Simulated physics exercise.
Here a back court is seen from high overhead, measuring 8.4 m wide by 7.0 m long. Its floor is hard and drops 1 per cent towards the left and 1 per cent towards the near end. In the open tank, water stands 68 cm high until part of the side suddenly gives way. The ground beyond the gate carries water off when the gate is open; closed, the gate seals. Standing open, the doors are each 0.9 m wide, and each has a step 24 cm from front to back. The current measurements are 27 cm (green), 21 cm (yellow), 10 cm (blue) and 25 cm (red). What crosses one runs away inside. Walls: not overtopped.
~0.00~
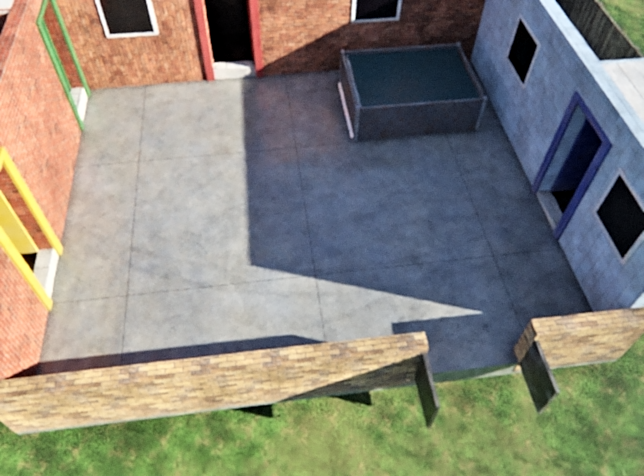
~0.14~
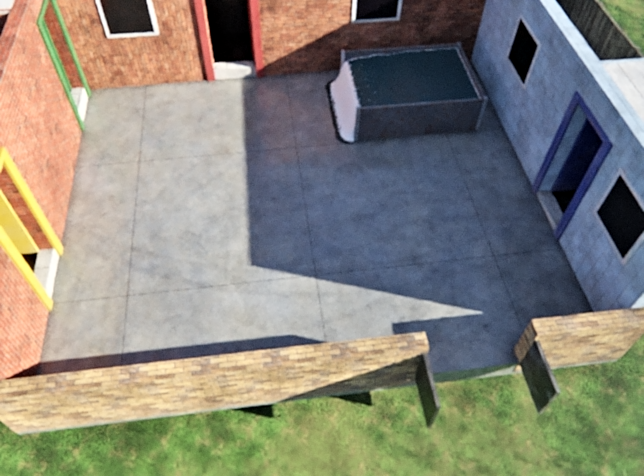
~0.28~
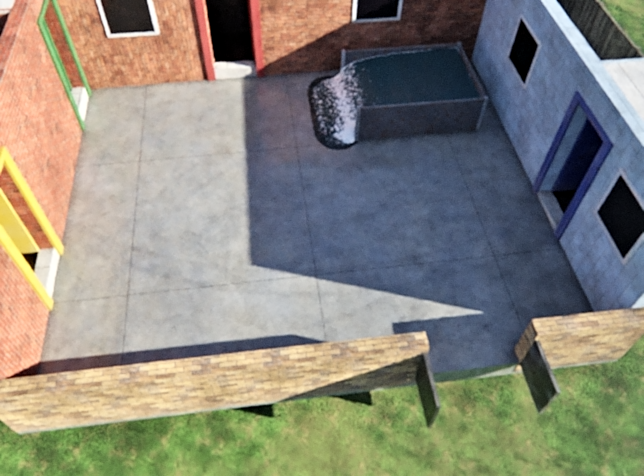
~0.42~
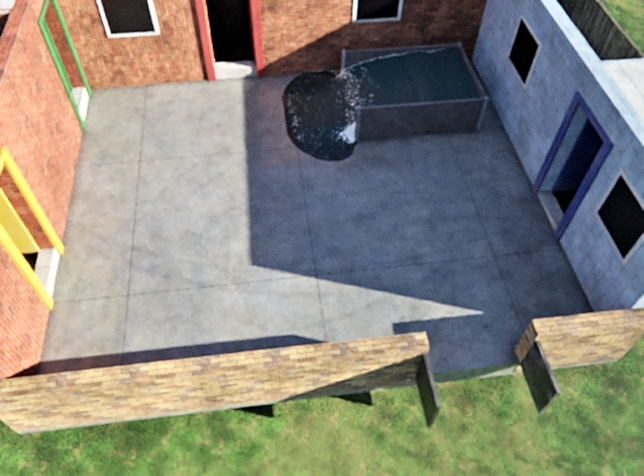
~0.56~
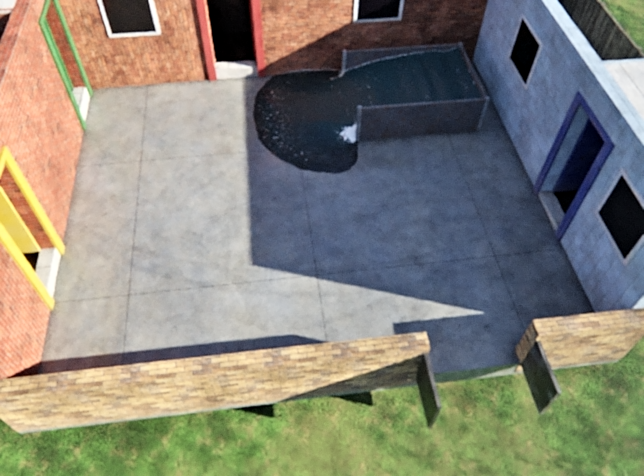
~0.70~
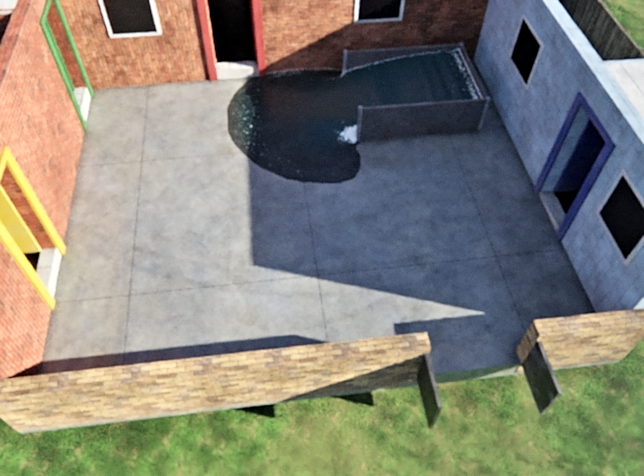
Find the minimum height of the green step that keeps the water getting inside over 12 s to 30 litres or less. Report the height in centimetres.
Roughly 30 cm.
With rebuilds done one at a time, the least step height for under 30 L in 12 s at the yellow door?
At the yellow door it takes roughly 10.5 centimetres.
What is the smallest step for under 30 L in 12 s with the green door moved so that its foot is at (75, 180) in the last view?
Minimum: Close to 18 cm.
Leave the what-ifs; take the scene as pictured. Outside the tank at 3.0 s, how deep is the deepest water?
38 cm.
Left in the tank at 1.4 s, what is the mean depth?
Around 38 centimetres.
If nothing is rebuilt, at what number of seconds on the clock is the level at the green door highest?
I'd guess close to 2.8 seconds.
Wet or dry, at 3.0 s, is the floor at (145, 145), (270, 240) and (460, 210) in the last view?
In order: Soaked, soaked, untouched.
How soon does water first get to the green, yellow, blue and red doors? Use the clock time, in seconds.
Green at 1.6 seconds, yellow at 2.6 seconds, blue at 9.0 seconds, red at 0.8 seconds.
After 1.4 s water covers 30 % of the floor, deepest (30 cm) near (347, 124); it has not reached the green door.
After 3.0 s water covers 45 % of the floor, deepest (38 cm) near (88, 116); 38 cm at the green door, 25 litres in over its 27 cm step.
After 12.0 s water covers 95 % of the floor, deepest (14 cm) near (34, 406); 4 cm at the green door, 53 litres in over its 27 cm step.
At the green door as built, the water arrived by 1.6 s and peaked near 39 cm at 2.8 s.
Run again over the same 12 s with other heights there, 53 litres in over 27 cm, 3 litres over 36.5 cm. The limit of 30 litres is kept from about 30 cm up.
